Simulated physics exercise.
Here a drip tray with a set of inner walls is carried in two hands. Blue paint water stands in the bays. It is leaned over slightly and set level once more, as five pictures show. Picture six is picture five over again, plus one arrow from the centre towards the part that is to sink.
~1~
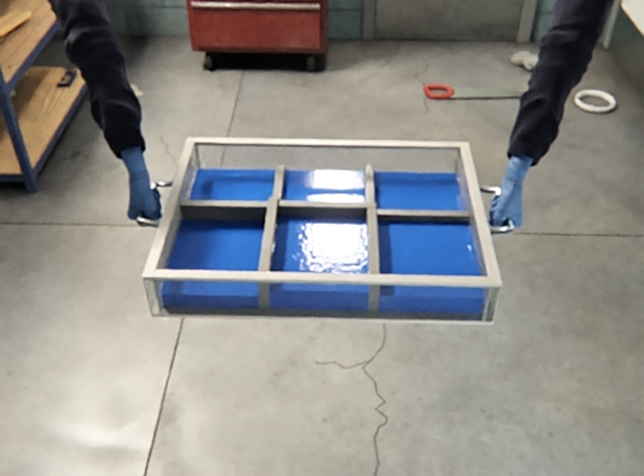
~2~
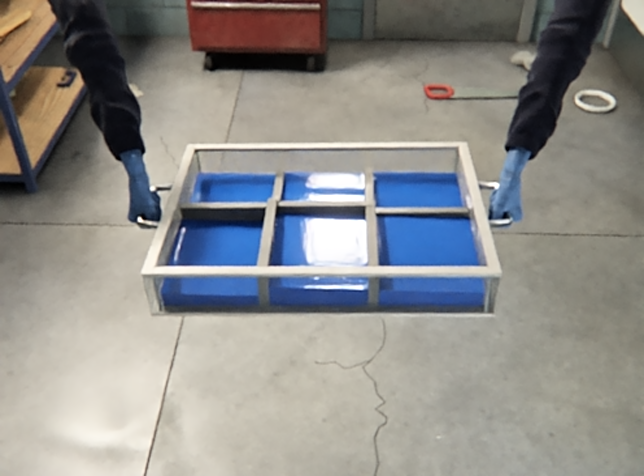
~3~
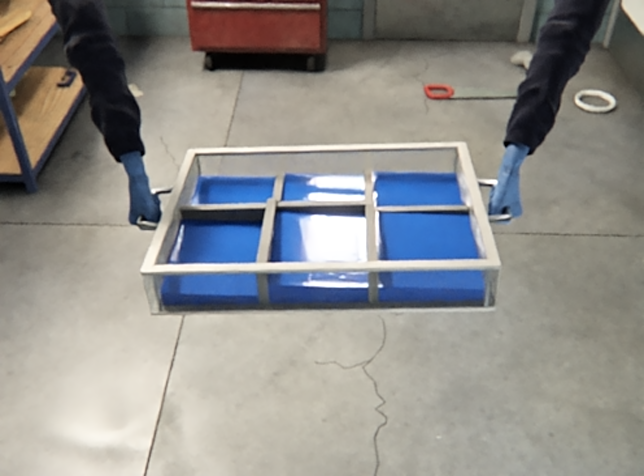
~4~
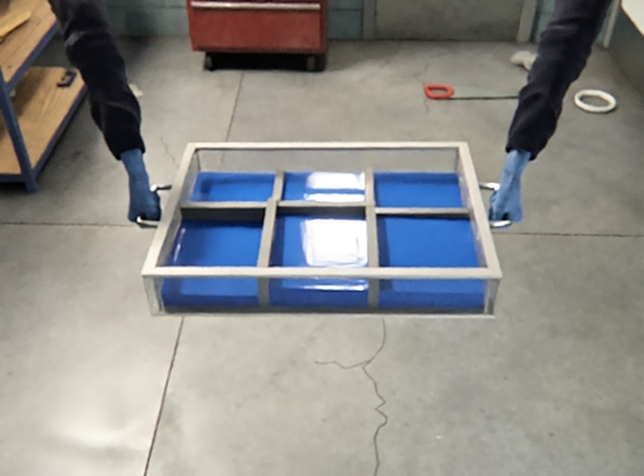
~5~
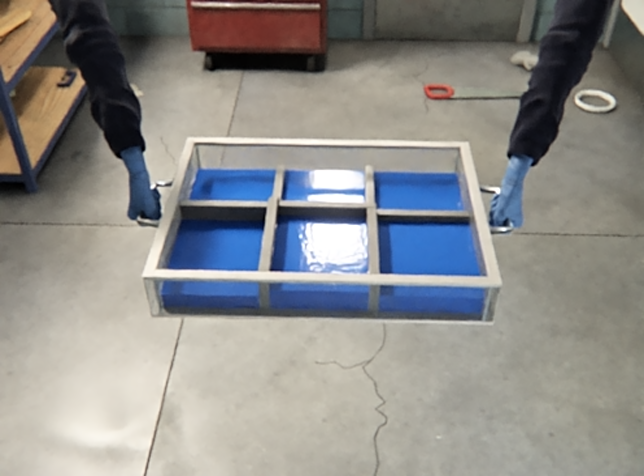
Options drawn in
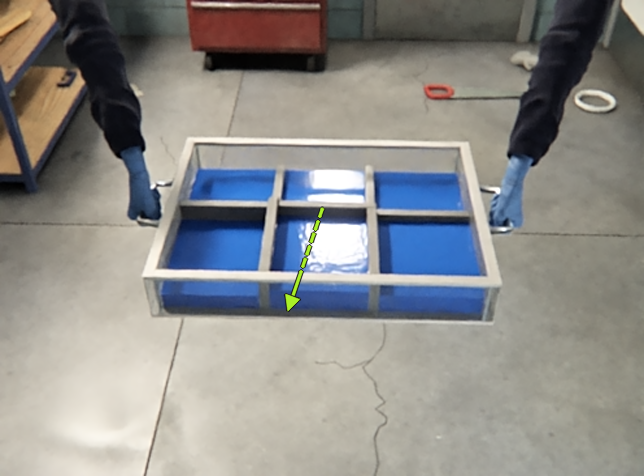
Two gloved hands holding a divided tray of blue liquid, tilting it slightly toward the back left, then levelling it again.
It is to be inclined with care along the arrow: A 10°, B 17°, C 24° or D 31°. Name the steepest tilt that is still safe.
B will do.
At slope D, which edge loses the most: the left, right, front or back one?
Over the front one.
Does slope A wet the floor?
No, not at all.
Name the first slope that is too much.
C.
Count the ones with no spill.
Two of the four.
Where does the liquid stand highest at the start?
The front middle bay.
The tray is level; deepest in the front middle bay, at (321, 250), shallowest in the back right.
Tipped about 3° down to the back left; no wall is crossed.
Tipped about 6° down to the back left; no wall is crossed.
Tipped about 3° down to the back left; no wall is crossed.
The tray is level; deepest in the front middle bay, at (321, 250), shallowest in the back left.
The arrow ends at (289, 305).
If A is chosen, nothing spills; the front middle bay holds the most.
If B is chosen, nothing spills; the front middle bay holds the most.
If C is chosen, about 12 % goes over the rim.
If D is chosen, about 40 % goes over the rim.
